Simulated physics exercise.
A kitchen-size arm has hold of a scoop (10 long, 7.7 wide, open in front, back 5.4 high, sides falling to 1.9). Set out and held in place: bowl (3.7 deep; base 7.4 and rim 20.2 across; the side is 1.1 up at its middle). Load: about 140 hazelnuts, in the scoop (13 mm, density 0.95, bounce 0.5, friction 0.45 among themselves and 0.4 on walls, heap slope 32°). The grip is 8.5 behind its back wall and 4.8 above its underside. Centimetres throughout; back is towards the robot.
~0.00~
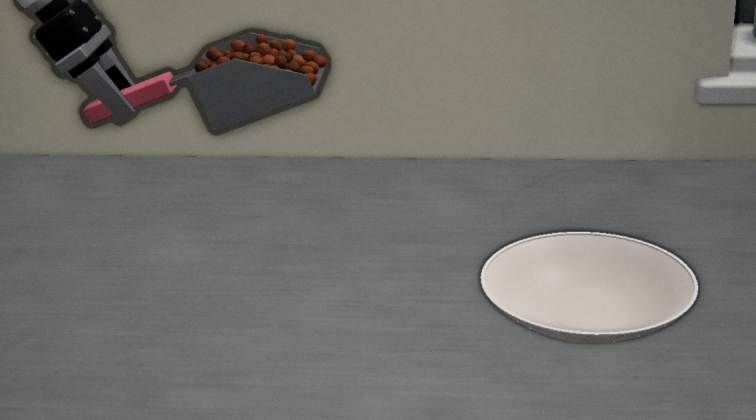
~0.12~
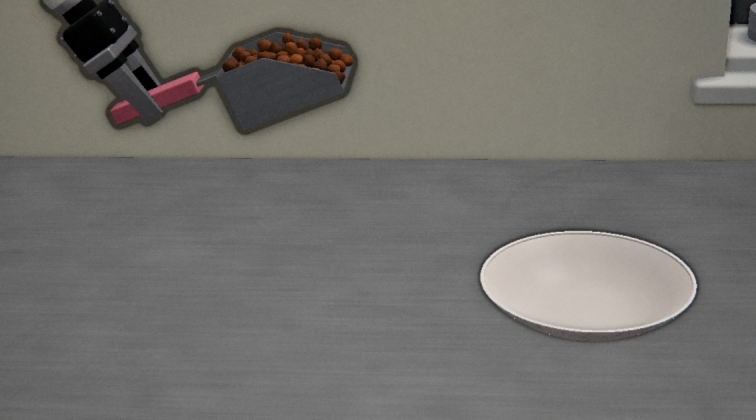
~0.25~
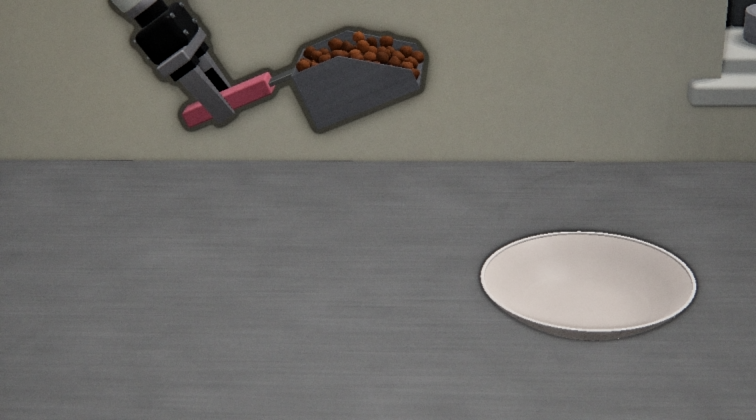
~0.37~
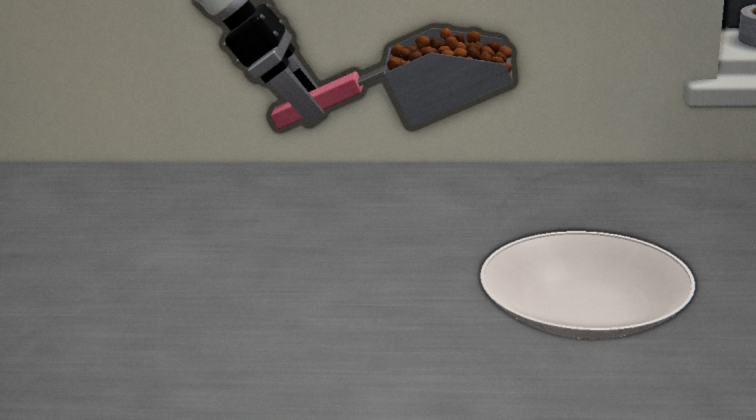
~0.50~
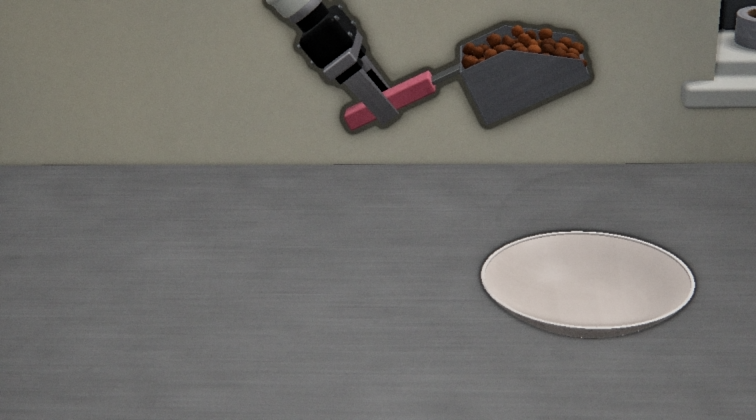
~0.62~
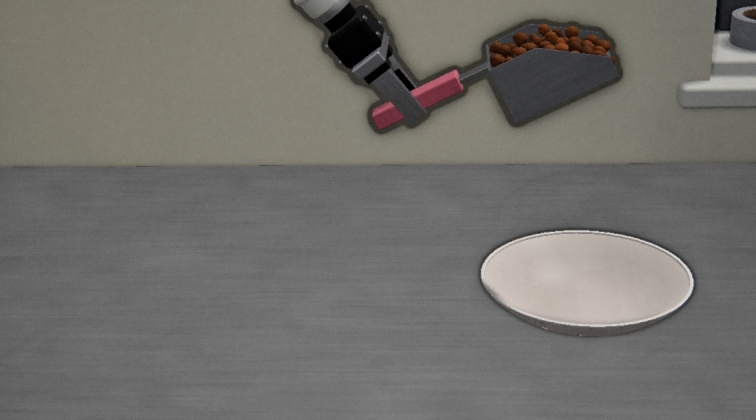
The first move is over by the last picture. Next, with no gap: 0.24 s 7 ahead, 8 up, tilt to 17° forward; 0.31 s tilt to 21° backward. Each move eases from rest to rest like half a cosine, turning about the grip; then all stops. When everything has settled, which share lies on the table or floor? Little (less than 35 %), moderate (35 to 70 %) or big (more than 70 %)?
On the table or floor the share is moderate, 35 to 70 %.
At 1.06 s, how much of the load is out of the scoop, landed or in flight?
About 50 per cent by then.
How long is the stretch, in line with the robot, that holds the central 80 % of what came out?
Some 32 cm.
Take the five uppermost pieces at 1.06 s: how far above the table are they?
About 30 cm.
By 0.84 s, tilted 16° forward, highest piece 28 above the table; 131 on the scoop, 10 in flight or on a rim.
By 1.06 s, tilted 10° backward, highest piece 31 above the table; 70 on the scoop, 24 on the table or floor, 47 in flight or on a rim.
By 1.37 s, tilted 21° backward, highest piece 34 above the table; 67 on the table or floor, 64 on the scoop, 10 in flight or on a rim.
By 2.42 s, tilted 21° backward, highest piece 34 above the table; 77 on the table or floor, 64 on the scoop.
Final count, 77 on the table or floor, 64 on the scoop. That is 55 % on the table or floor.
